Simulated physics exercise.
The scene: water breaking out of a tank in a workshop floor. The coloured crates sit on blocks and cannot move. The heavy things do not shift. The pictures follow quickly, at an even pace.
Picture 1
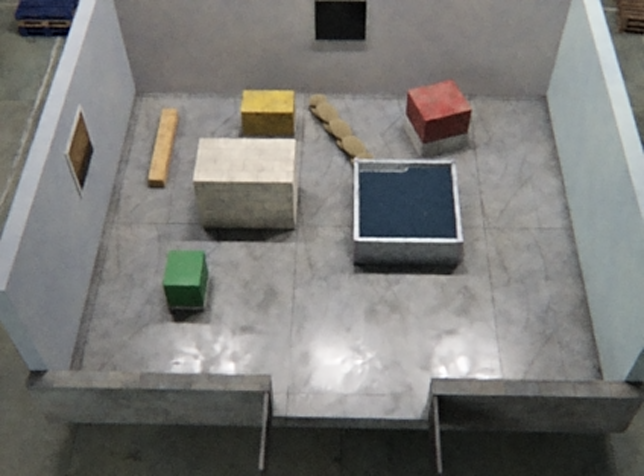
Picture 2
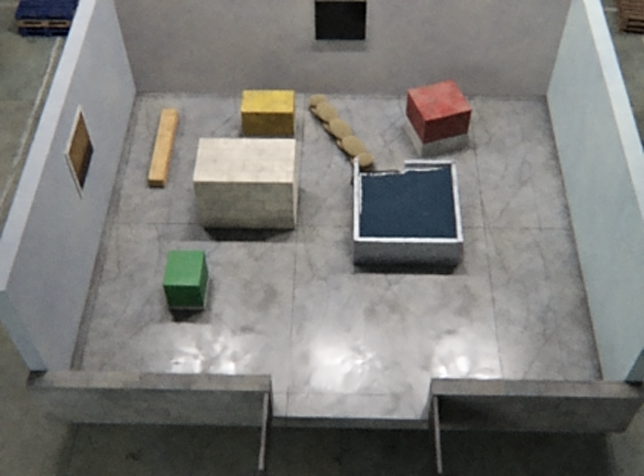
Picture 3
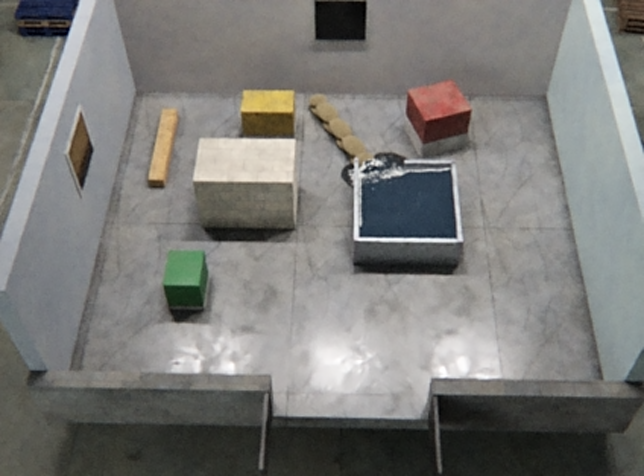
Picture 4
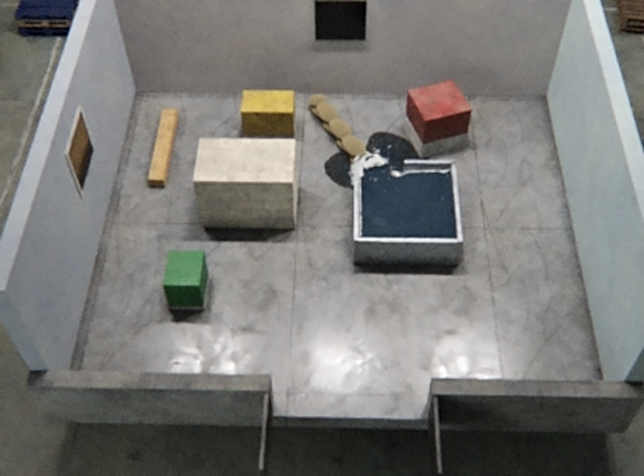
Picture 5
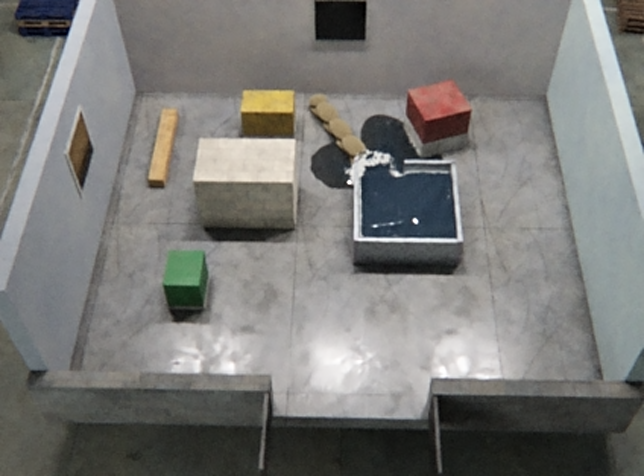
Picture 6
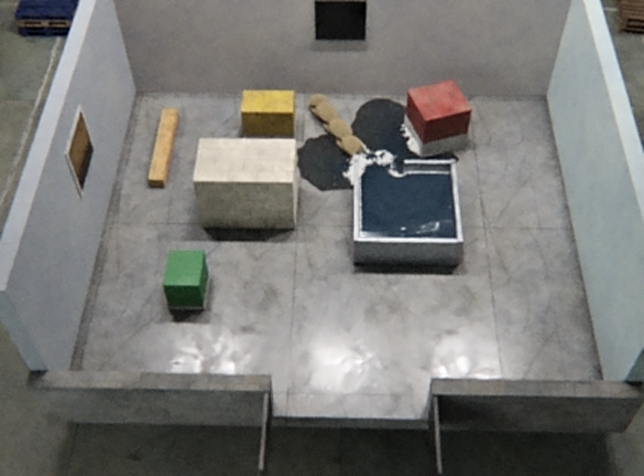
Dark water pouring from the far side of a square tank, spreading across a grey workshop floor around a tan segmented strip.
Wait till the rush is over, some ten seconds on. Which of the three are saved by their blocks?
One by one: The red crate stays dry; the yellow crate stays dry; the green crate stays dry.
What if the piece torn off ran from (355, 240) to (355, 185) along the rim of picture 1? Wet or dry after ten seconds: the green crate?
Green crate ends up wet.
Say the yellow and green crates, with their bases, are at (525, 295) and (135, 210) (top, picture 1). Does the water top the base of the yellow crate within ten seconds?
One by one: Yellow stays dry.
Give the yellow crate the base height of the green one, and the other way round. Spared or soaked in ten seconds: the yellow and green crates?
In short: The yellow crate gets wet, the green crate remains dry.
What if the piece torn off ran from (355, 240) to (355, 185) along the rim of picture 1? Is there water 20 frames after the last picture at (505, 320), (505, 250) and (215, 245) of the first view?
As listed: No water, no water, awash.
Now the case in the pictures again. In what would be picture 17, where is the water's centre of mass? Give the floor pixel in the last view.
Close to (383, 185).
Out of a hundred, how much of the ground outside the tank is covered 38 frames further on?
Near 45 in a hundred.
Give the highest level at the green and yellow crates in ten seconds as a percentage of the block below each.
Roughly 50 per cent, then 80 per cent.
A moment on, water covers 15 % of the floor; the red crate water round its plinth, the yellow crate water round its plinth, the green crate not reached.
Next, water covers 25 % of the floor; the red crate water round its plinth, the yellow crate water round its plinth, the green crate not reached.
Then, water covers 35 % of the floor; the red crate water round its plinth, the yellow crate water round its plinth, the green crate not reached.
Later, water covers 45 % of the floor; the red crate water round its plinth, the yellow crate water round its plinth, the green crate water round its plinth.
In the end, water covers 70 % of the floor; the red crate stayed above the water, the yellow crate stayed above the water, the green crate stayed above the water.
